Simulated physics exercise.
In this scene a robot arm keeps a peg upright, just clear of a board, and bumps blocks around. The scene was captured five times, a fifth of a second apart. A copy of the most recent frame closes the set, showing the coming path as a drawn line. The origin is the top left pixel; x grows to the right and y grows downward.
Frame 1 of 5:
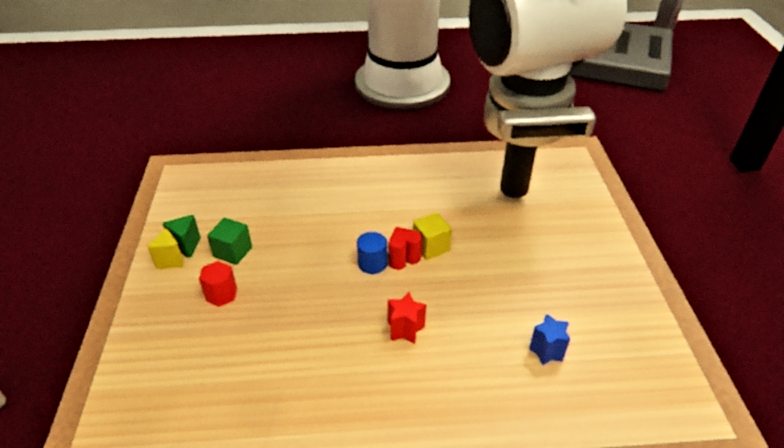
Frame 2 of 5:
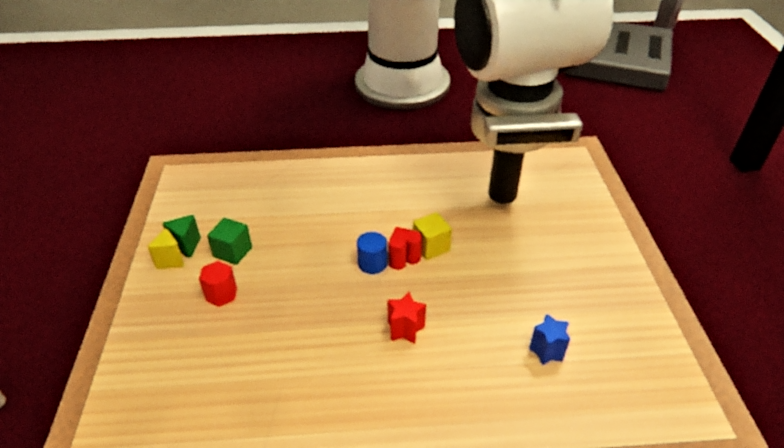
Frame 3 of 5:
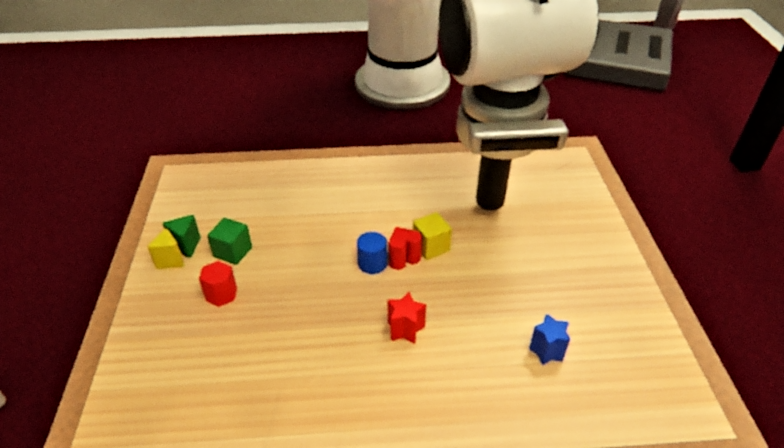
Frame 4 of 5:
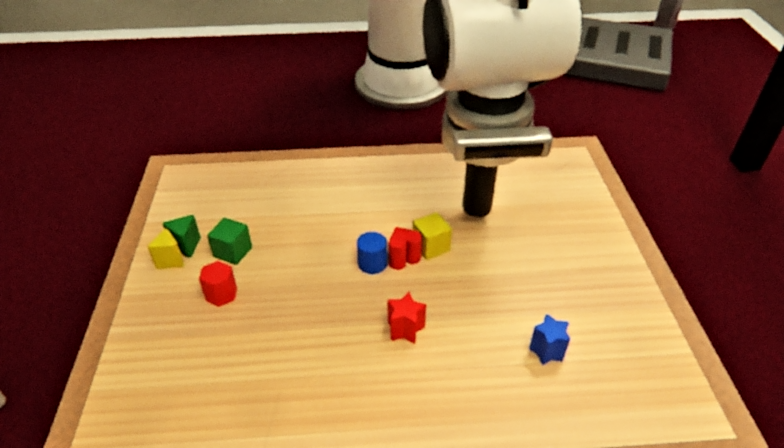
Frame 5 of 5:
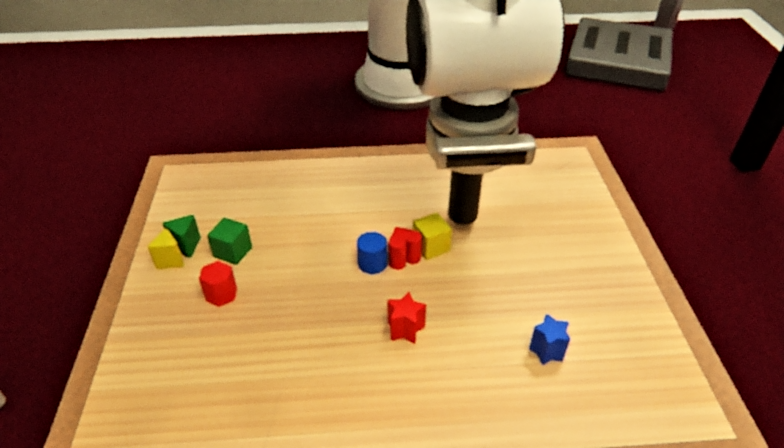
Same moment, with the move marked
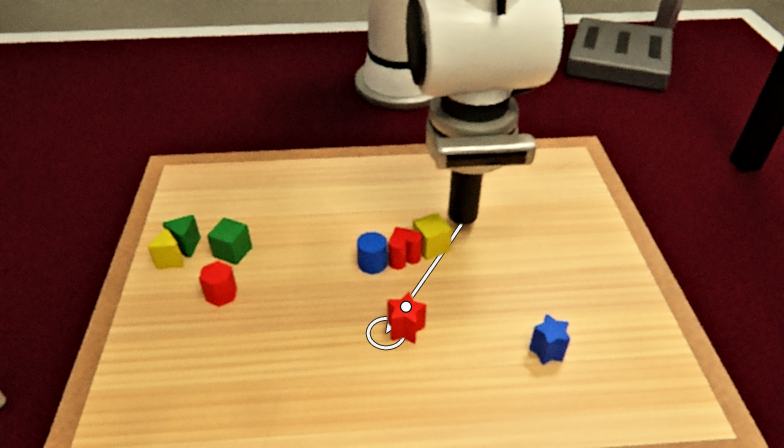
A pale wooden board with a darker rim lies on a deep red surface, seen from above at an angle by a still camera. Green, yellow and red blocks sit at left, a blue cylinder, red heart and yellow cube cluster near the middle, and red and blue stars lie nearer. A white robot arm slides its black peg left and slightly nearer, approaching the yellow cube, while every block stays still.
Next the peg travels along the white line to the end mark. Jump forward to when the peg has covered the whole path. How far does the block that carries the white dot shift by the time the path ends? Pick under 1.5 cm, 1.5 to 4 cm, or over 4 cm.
Moves 1.5 to 4 cm.
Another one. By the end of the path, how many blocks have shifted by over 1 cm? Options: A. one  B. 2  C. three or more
Correct choice: C.
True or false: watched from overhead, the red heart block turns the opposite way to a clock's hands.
False.
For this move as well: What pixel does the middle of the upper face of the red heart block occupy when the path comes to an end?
I'd expect the centre of its top face to be at (346, 266).
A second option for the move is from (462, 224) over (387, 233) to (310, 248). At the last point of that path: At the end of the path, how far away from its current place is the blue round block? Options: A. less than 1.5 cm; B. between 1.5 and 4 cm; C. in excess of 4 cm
Option A.
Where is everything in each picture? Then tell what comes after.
The first picture shows tip of the peg at (514, 189), middles of tops, blue round block at (372, 241), red heart block at (404, 236), red star at (406, 307), yellow four-sided block at (432, 224).
The second picture shows peg at (502, 195), nothing pushed.
The third picture shows peg at (490, 201), nothing pushed.
The fourth picture shows peg at (477, 208), nothing pushed.
The fifth picture shows peg at (463, 215), blue round block at (372, 241), red heart block at (404, 236), red star at (406, 307), yellow four-sided block at (432, 224).
The line goes from (462, 224) directly to (386, 333); the dot is on the red star.
What follows on the original path. One third of the way, peg at (440, 247); blue round block at (358, 242); red heart block at (387, 252), turned 40° clockwise; yellow four-sided block at (416, 247).
Two thirds of the way, peg at (415, 283); blue round block at (357, 242); red heart block at (353, 265), turned 80° clockwise; yellow four-sided block at (380, 276), turned 40° clockwise.
At the end, peg at (386, 324); blue round block at (357, 242); red heart block at (346, 266), turned 110° clockwise; red star at (401, 338), turned 60° anticlockwise; yellow four-sided block at (353, 291), turned 105° clockwise.
